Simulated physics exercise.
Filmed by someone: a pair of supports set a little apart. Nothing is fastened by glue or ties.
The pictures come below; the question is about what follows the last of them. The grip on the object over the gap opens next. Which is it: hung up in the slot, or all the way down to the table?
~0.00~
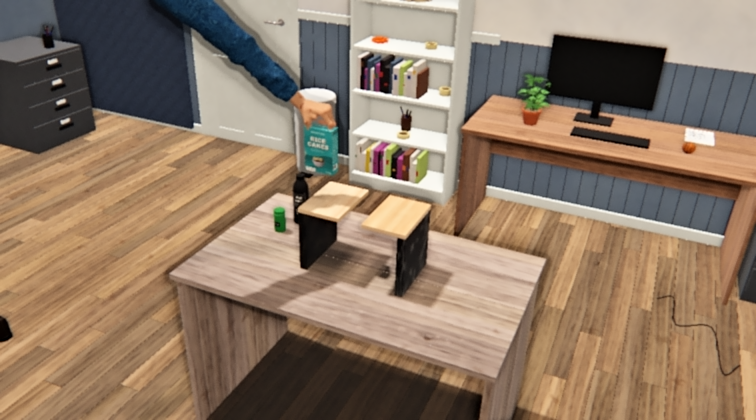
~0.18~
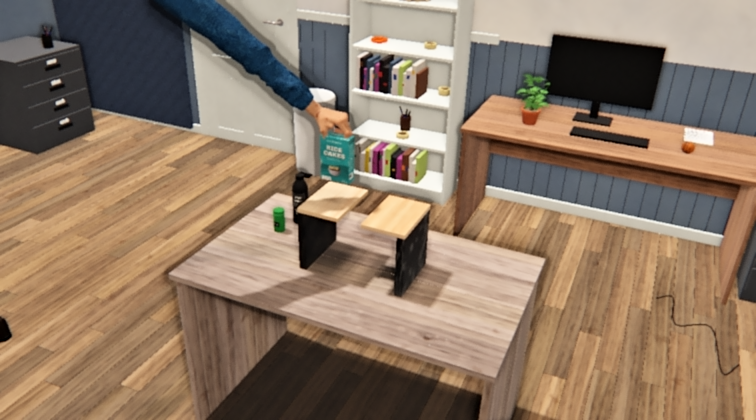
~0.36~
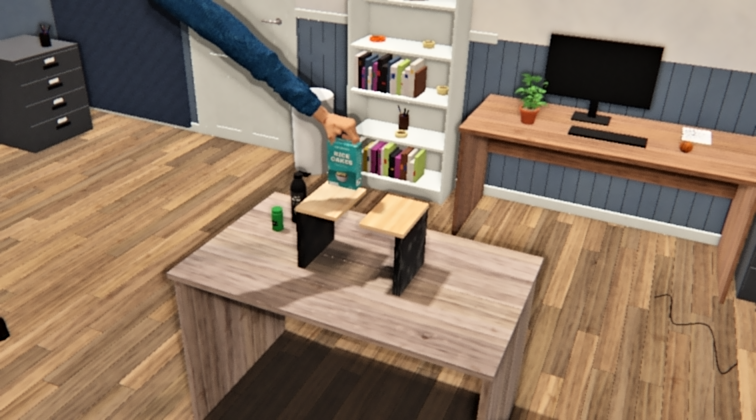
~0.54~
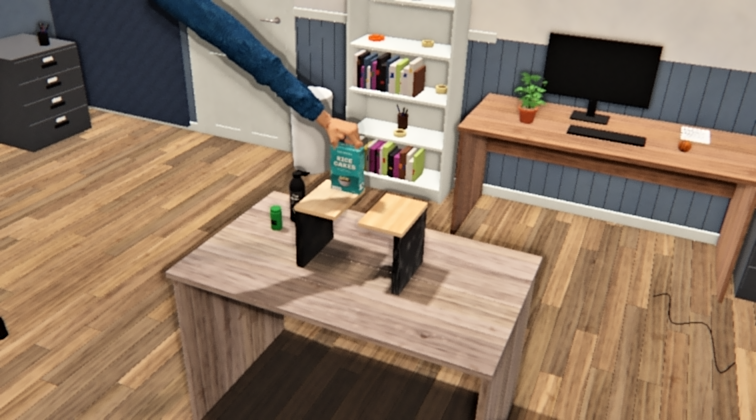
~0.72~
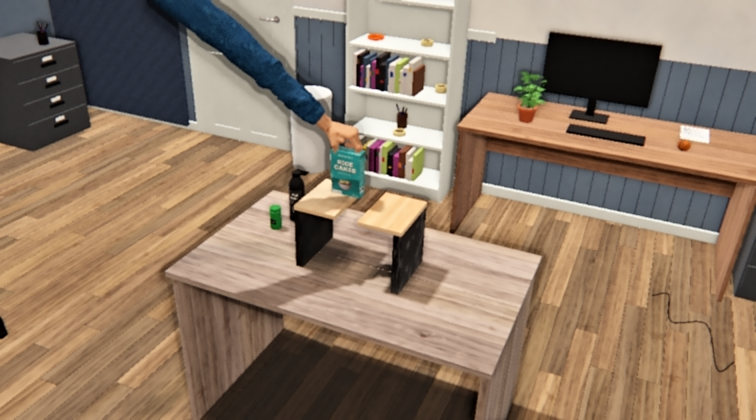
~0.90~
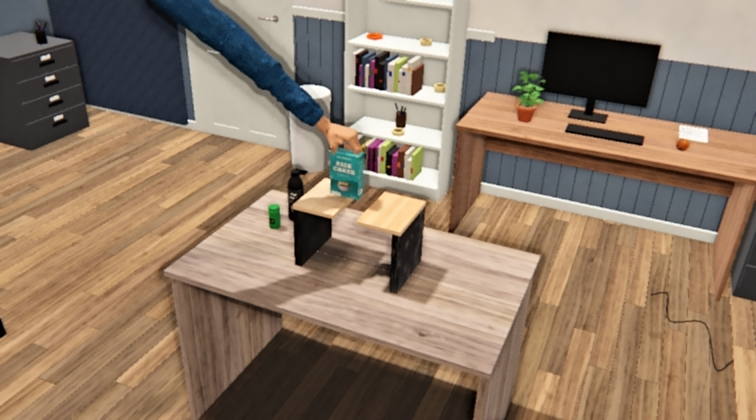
It gets stuck.
Around 1.10 s, turquoise packet displaced a little near (347, 179).
Around 1.30 s, turquoise packet resting near (347, 179).
Finally (1.9 s), all 3 still in place. Final places as the last picture's camera would see them, turquoise packet near (347, 179). The packet stays on top.
